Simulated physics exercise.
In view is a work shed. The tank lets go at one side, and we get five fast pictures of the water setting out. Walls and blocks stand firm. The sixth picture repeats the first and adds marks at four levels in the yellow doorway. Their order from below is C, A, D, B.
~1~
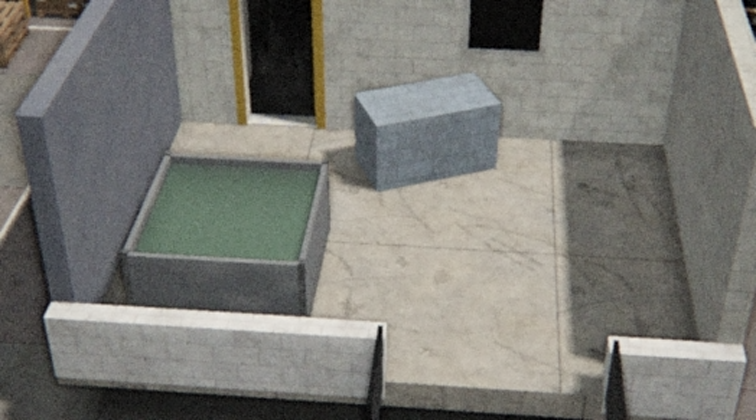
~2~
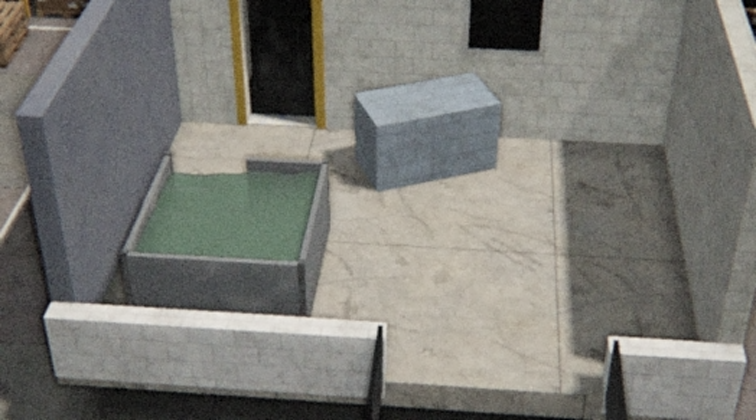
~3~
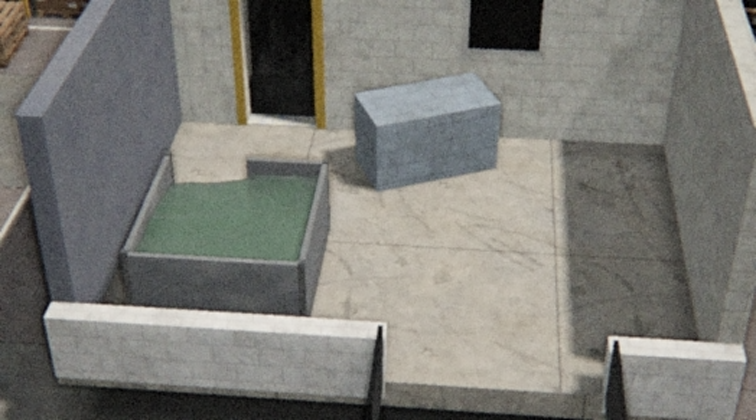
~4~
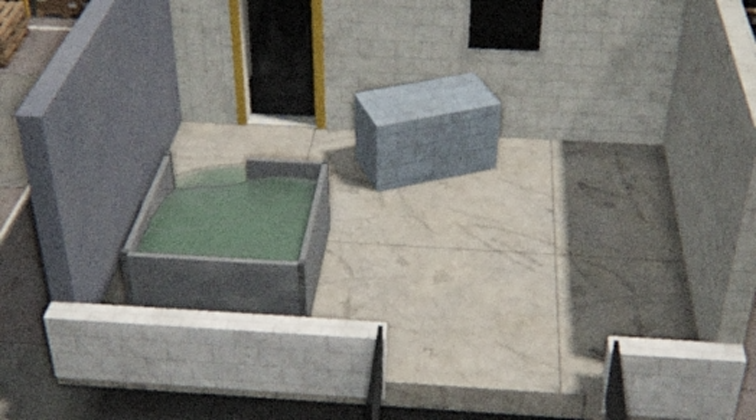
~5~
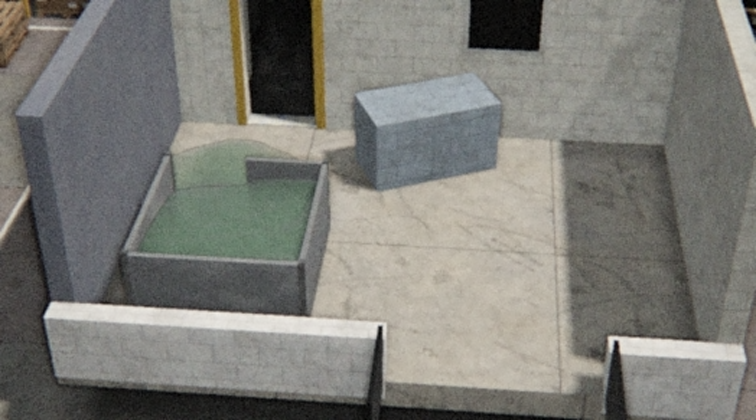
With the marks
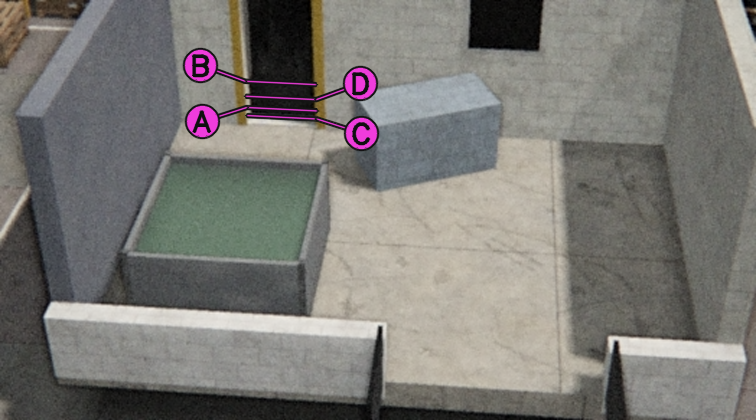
At the start, green water lies still in a grey tank at the left of a walled yard, near a yellow-framed doorway. Then part of the tank's back wall is gone and the water level sinks slightly, and a thin, pale green sheet spreads a short way over the ground behind it.
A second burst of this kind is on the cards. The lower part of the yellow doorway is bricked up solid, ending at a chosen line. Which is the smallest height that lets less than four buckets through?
I would pick line D.
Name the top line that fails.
Line A.
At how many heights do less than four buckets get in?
Two of the four.
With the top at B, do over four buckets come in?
No, that is safe.
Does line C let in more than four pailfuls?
Yes, it does.
In magenta, A at (281, 109); B at (280, 82); C at (282, 117); D at (281, 97); from the bottom up C, A, D, B.
If A is chosen, about 10 bucketfuls get in.
If B is chosen, nothing gets over.
If C is chosen, dozens of bucketfuls pour in.
If D is chosen, a splash gets over, under a bucket.
